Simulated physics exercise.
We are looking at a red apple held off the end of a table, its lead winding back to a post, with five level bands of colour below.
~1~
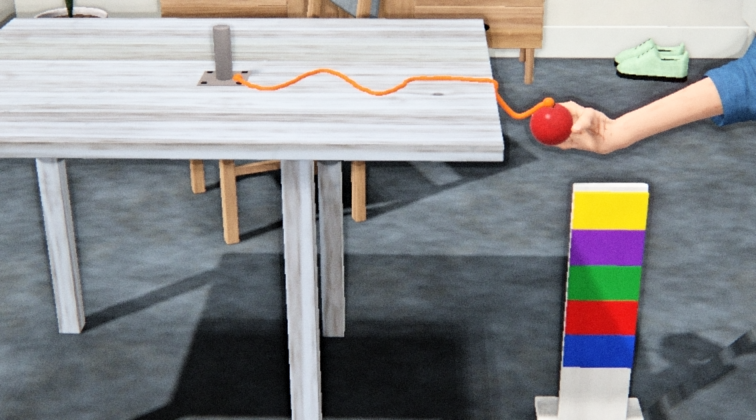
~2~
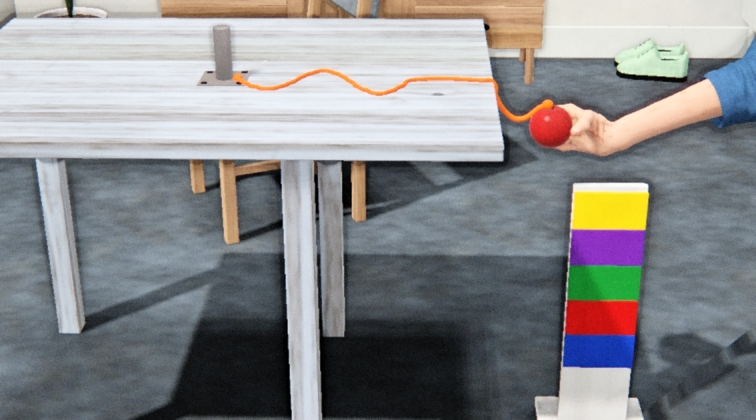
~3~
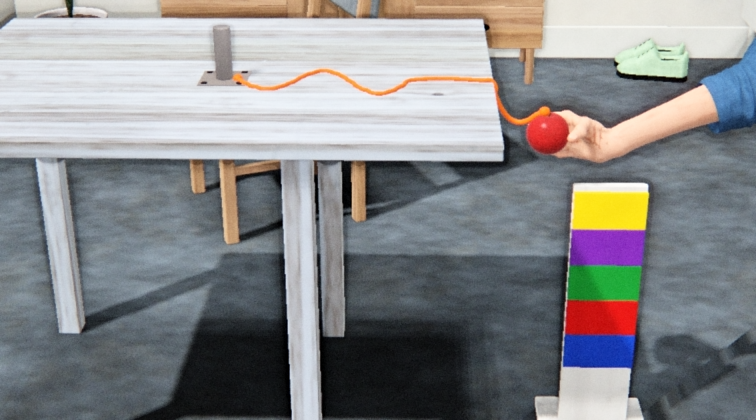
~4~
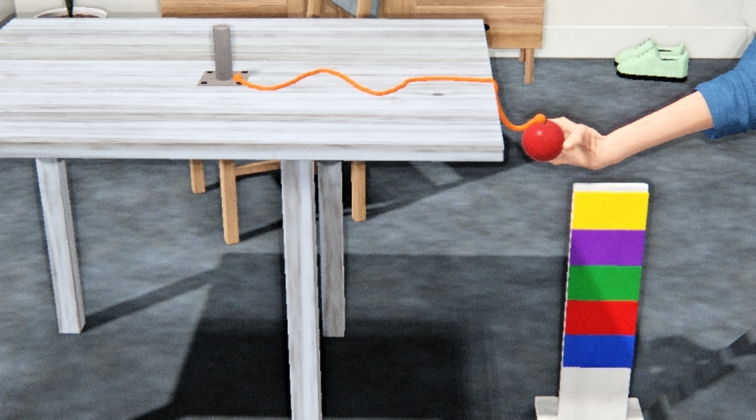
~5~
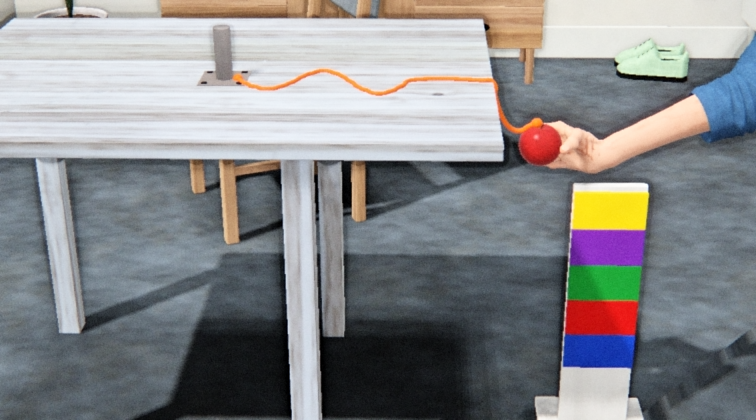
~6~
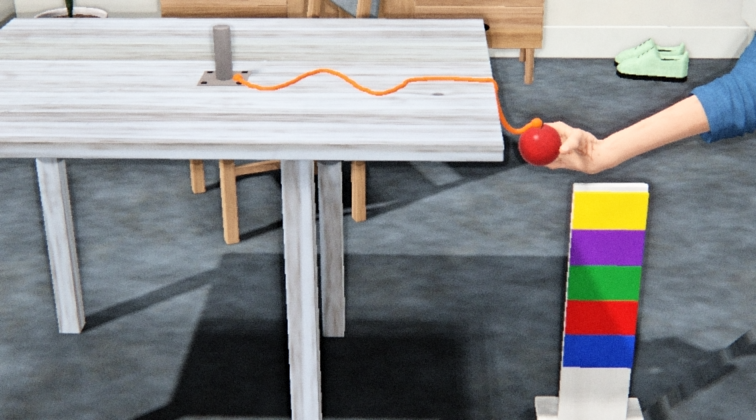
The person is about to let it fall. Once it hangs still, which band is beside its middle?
Its middle rests at the green band.
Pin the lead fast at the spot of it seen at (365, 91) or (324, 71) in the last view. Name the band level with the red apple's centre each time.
Try by try: Yellow; purple.
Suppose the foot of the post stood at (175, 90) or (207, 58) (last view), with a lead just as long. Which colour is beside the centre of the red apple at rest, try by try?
It would be purple; purple.
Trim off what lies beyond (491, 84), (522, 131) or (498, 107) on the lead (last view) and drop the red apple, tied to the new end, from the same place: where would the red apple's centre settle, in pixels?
About (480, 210), (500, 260) and (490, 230).
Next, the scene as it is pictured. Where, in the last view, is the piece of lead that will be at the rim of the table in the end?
It lies at about (397, 89).
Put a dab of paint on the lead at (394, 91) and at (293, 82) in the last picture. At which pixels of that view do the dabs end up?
They go to (485, 83) and to (323, 79).
Early on, apple near (480, 263); level with green.
Midway, apple near (501, 283); level with green.
Finally, apple near (493, 282); level with green. The green one.
